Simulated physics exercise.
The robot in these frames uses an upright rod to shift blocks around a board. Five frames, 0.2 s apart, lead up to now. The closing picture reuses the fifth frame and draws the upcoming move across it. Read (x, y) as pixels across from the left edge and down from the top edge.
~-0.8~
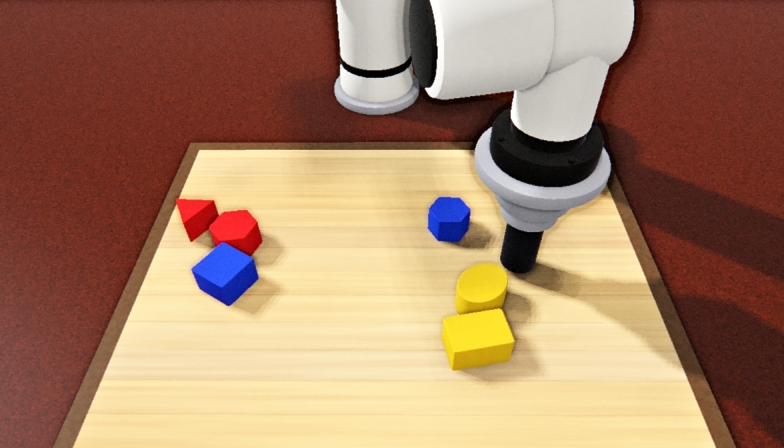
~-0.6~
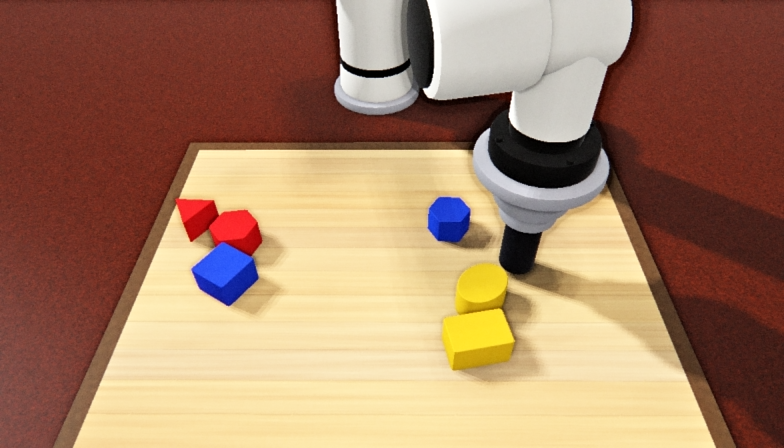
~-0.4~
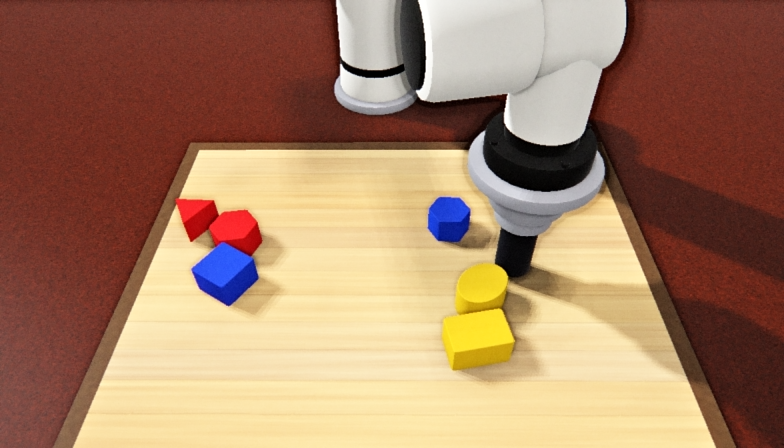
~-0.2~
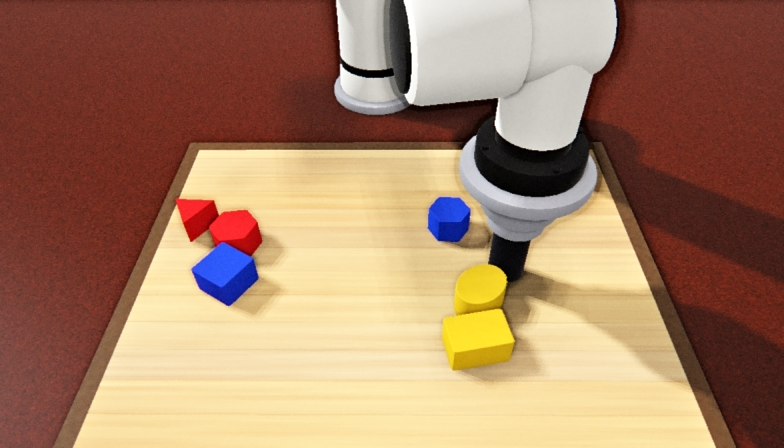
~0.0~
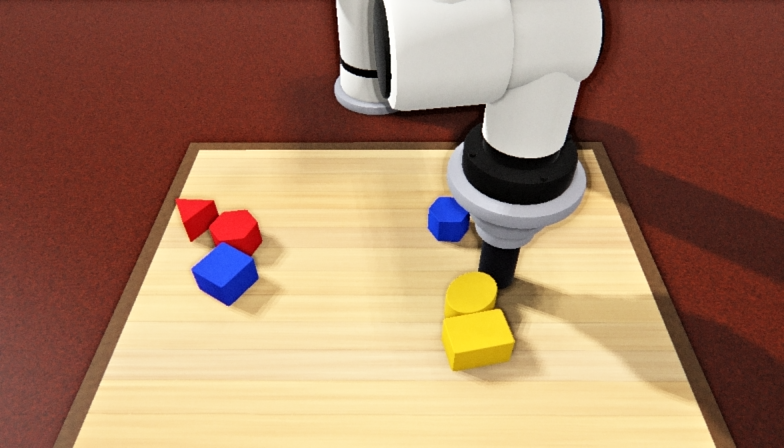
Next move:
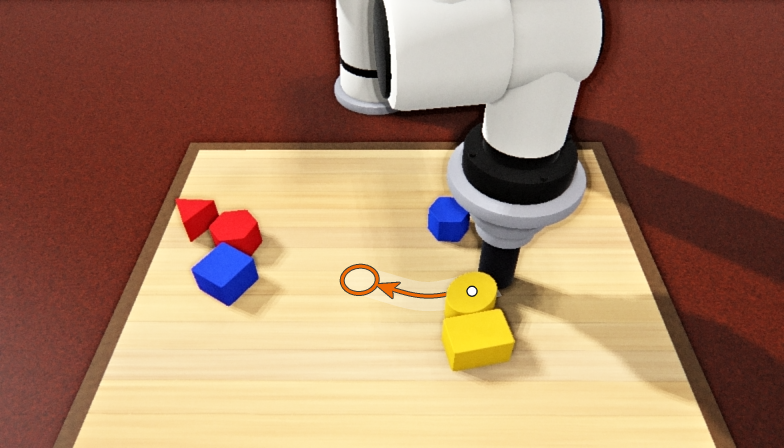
On a pale wooden board with a dark rim, a white robot arm holds a black upright rod beside a yellow round block, with blue, red and other yellow blocks standing nearby. The rod drifts slightly left and toward the viewer, then nudges the round block a little to the left.
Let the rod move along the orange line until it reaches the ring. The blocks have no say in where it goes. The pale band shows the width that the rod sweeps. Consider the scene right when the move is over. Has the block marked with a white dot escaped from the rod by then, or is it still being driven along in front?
Shed along the way.
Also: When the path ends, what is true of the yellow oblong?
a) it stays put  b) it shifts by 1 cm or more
Answer: B.
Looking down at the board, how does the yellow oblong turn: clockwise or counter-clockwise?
Direction: Anticlockwise.
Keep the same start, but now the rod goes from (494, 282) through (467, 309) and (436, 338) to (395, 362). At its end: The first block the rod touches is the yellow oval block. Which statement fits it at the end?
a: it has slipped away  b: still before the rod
Answer: B.
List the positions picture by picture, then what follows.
The first picture shows lower end of the rod at (517, 261), tops of blocks, blue hexagonal block at (450, 209), yellow oval block at (483, 282), yellow oblong at (479, 329).
The second picture shows rod at (516, 262), blocks as before.
The third picture shows rod at (512, 264), blocks as before.
The fourth picture shows rod at (505, 269), blocks as before.
The fifth picture shows rod at (495, 276), blue hexagonal block at (450, 209), yellow oval block at (472, 291), yellow oblong at (479, 330).
The drawn path runs from (494, 282) over (450, 293) and (403, 292) to (360, 280); the dot is on the yellow oval block.
On the path given first. One third of the way, rod at (451, 287); yellow oval block at (442, 311), turned 40° anticlockwise; yellow oblong at (478, 342), turned 30° anticlockwise.
Two thirds of the way, rod at (403, 286); yellow oval block at (434, 316), turned 60° anticlockwise; yellow oblong at (478, 342), turned 30° anticlockwise.
At the end, rod at (359, 273); blue hexagonal block not moved; yellow oval block at (434, 316), turned 60° anticlockwise; yellow oblong at (478, 342), turned 30° anticlockwise.
